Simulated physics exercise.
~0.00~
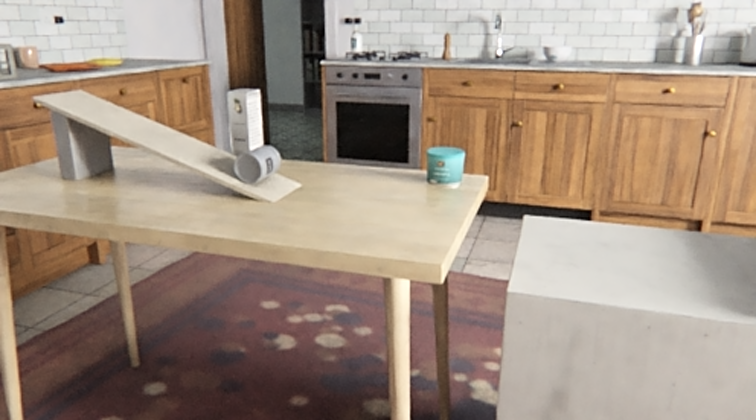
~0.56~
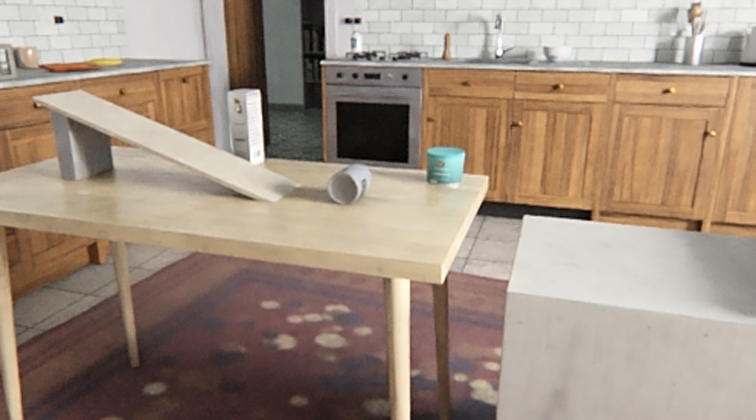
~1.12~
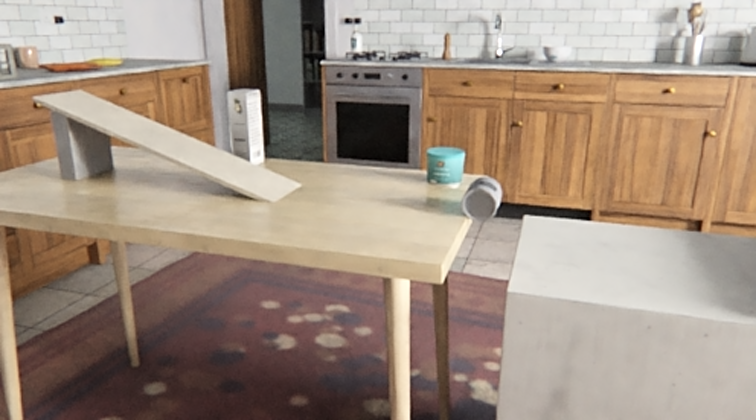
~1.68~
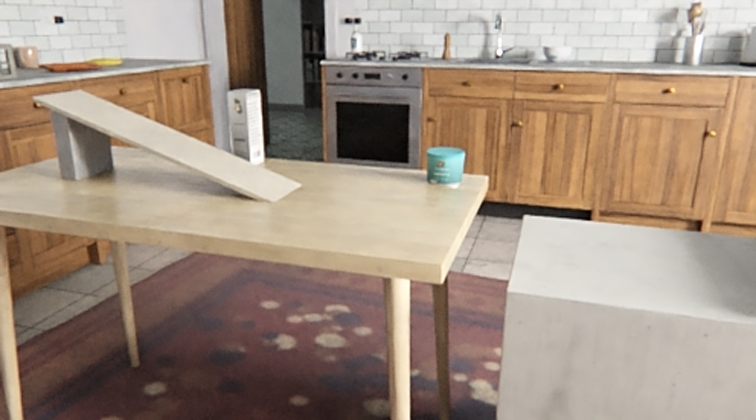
In a kitchen, a grey jar rolls right off a ramp, crosses the table past a turquoise tub, and drops into the gap.
